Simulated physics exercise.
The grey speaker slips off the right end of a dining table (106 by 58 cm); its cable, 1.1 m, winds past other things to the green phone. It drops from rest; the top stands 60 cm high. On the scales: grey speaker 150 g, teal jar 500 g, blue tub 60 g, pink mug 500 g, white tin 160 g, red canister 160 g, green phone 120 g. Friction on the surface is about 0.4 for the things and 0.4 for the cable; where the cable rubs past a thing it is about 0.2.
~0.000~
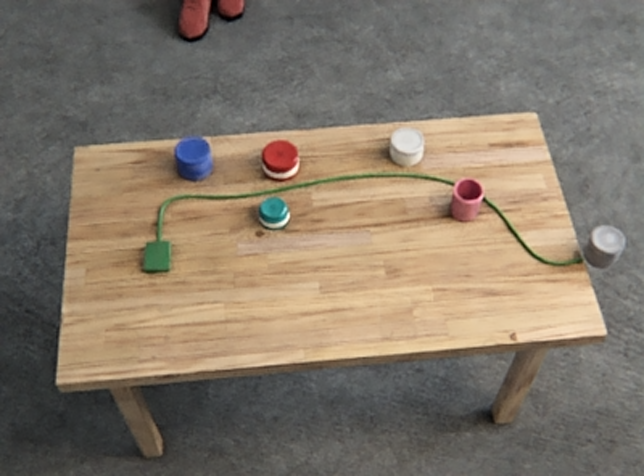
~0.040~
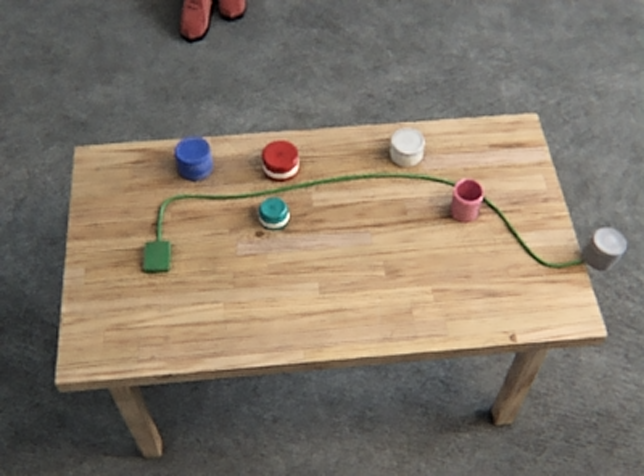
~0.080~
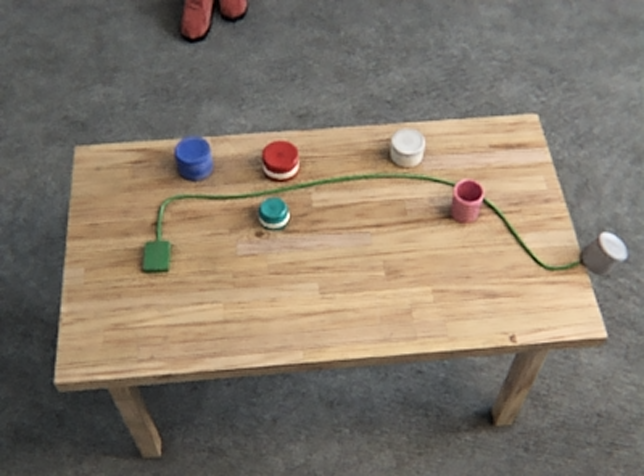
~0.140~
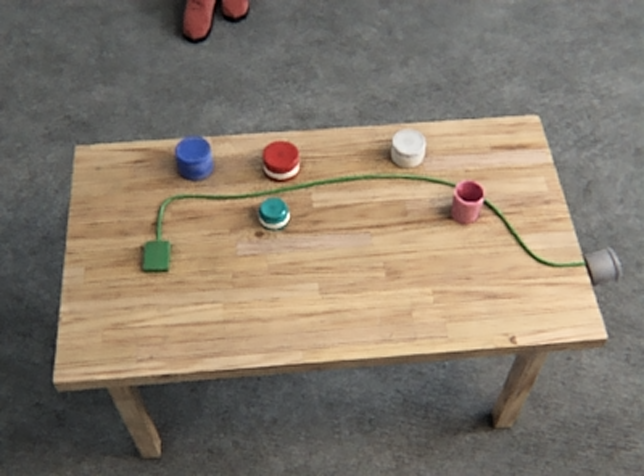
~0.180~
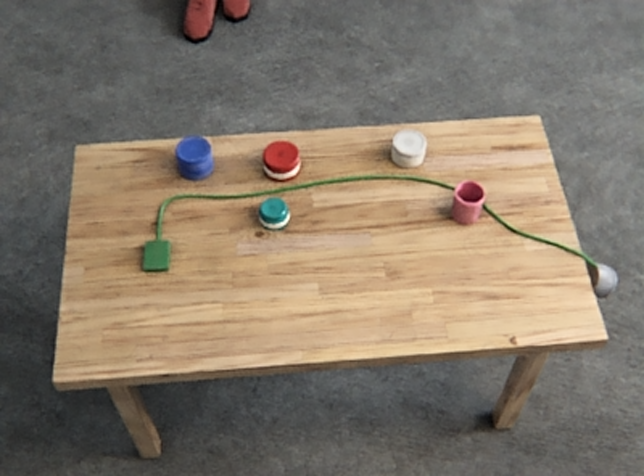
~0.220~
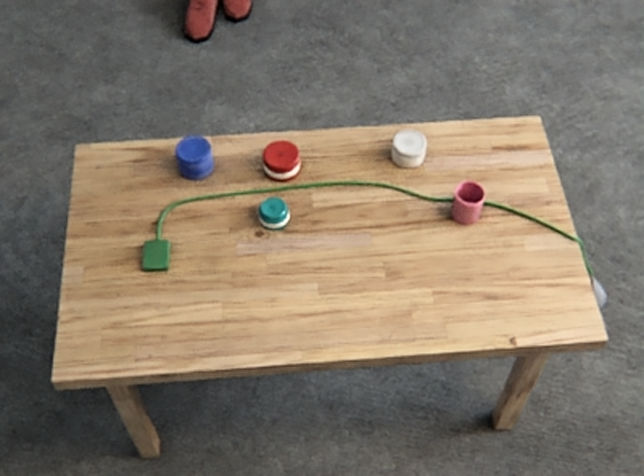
A pale wooden table stands on a grey floor, seen from above at an angle, with someone's red shoes at the top edge. Along its back sit a blue tub, a red canister and a white tin, with a teal jar, a pink mug and a green phone nearer. At the right edge, a grey speaker tips and slips down over the side, drawing the green cable straighter.
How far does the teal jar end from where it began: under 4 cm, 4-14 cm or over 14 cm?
The teal jar hardly moves.
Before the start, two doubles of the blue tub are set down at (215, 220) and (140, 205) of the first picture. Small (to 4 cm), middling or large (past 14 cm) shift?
In turn: Middling, small.
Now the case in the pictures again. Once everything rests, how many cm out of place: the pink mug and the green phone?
About: Pink mug 0 cm, green phone 20 cm.
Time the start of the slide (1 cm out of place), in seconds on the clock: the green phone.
Green phone 0.32 s.
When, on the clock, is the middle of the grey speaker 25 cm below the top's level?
About: 0.32 s.
By 0.5 s, the cable's tail end at (222, 244); grey speaker over the edge, green phone 10 cm off its start.
By 0.7 s, the cable's tail end at (258, 210); grey speaker over the edge, green phone 20 cm off its start.
By 1.0 s, the cable's tail end at (259, 210); grey speaker over the edge, green phone 20 cm off its start at (241, 212).
By 1.2 s, the cable's tail end at (259, 210); green phone 20 cm off its start, grey speaker over the edge.
By 2.4 s, the cable's tail end at (259, 210); teal jar 0 cm off its start at (274, 207), grey speaker over the edge, green phone 20 cm off its start at (241, 212).
